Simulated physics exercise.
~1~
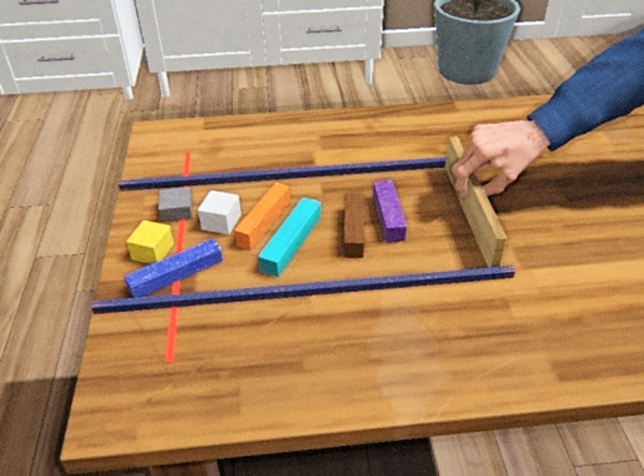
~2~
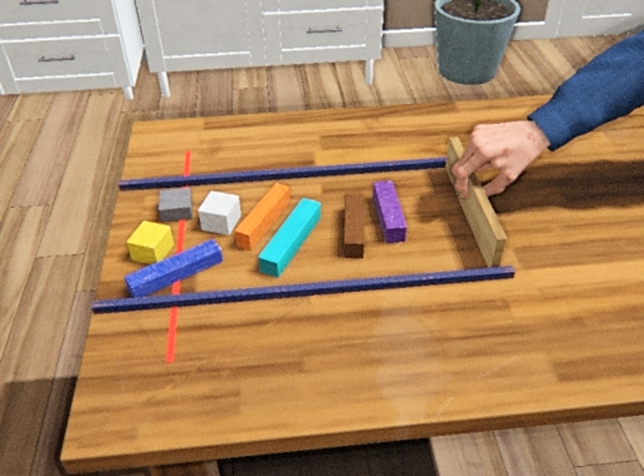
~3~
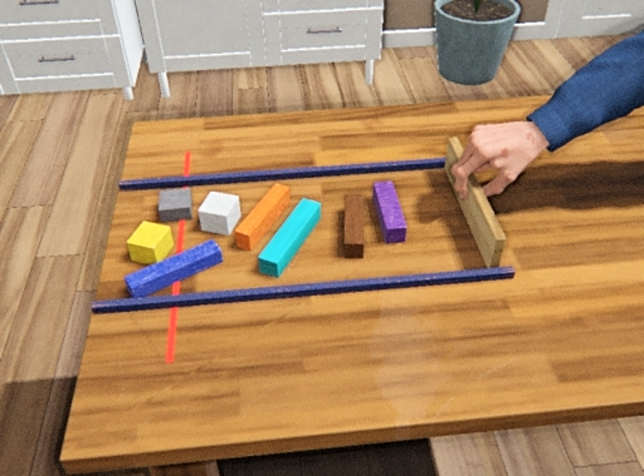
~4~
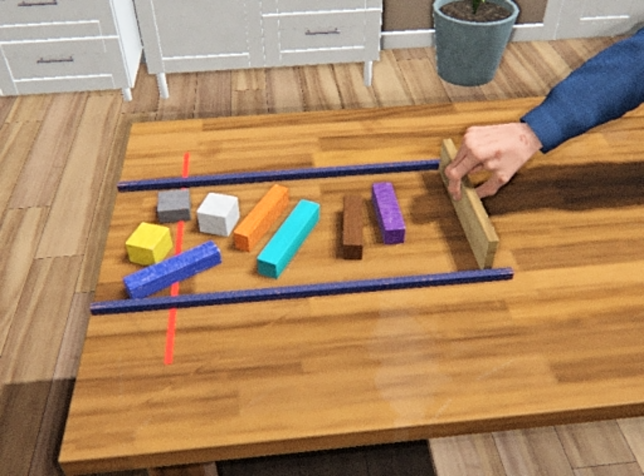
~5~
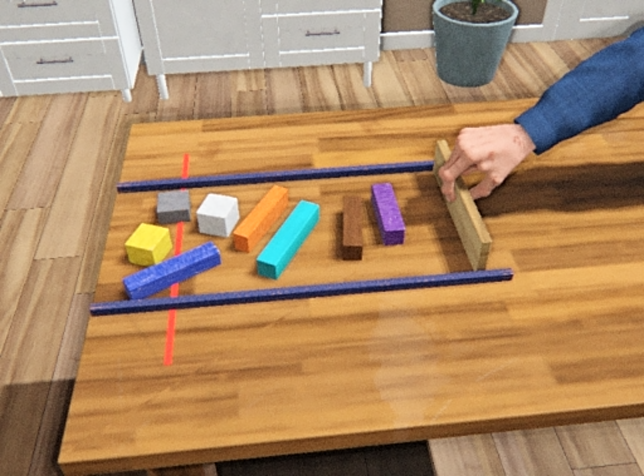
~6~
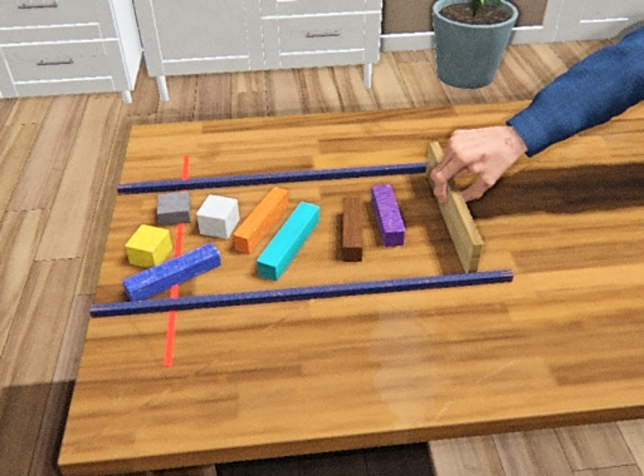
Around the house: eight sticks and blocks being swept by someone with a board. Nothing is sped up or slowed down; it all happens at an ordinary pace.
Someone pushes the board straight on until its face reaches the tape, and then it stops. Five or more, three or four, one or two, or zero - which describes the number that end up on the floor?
Most likely, three or possibly four will tumble down.
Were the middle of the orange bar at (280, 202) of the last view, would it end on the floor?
In the end it hangs on.
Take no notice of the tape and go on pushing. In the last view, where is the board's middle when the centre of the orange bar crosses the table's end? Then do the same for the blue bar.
Its middle is around (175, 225) and around (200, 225).
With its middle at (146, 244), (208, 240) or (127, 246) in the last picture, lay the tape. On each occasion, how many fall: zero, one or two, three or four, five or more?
Taken in the order given: Five or over, no fall at all, more than four.
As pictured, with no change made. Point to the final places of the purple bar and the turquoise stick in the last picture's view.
Same order as the question: First (168, 232), second (125, 252).
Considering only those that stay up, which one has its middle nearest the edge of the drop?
That's the orange bar.
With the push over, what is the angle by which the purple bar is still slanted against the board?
Roughly 0 degrees.
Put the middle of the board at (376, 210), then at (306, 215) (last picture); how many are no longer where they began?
That gives 2 for the first and 5 for the second.
Soon after, none off yet; yellow block at rest near (149, 247); grey block at rest near (174, 208); blue bar at rest near (174, 273).
Then, none off yet; yellow block at rest near (149, 247); grey block moving near (171, 208); blue bar at rest near (174, 273).
Further on, none off yet; yellow block moved about its own width near (124, 248); grey block moved about its own width near (128, 204); blue bar moved about its own width near (106, 288).
At rest, the number that fall off is three or four; fallen, white block, blue bar, grey block and yellow block.
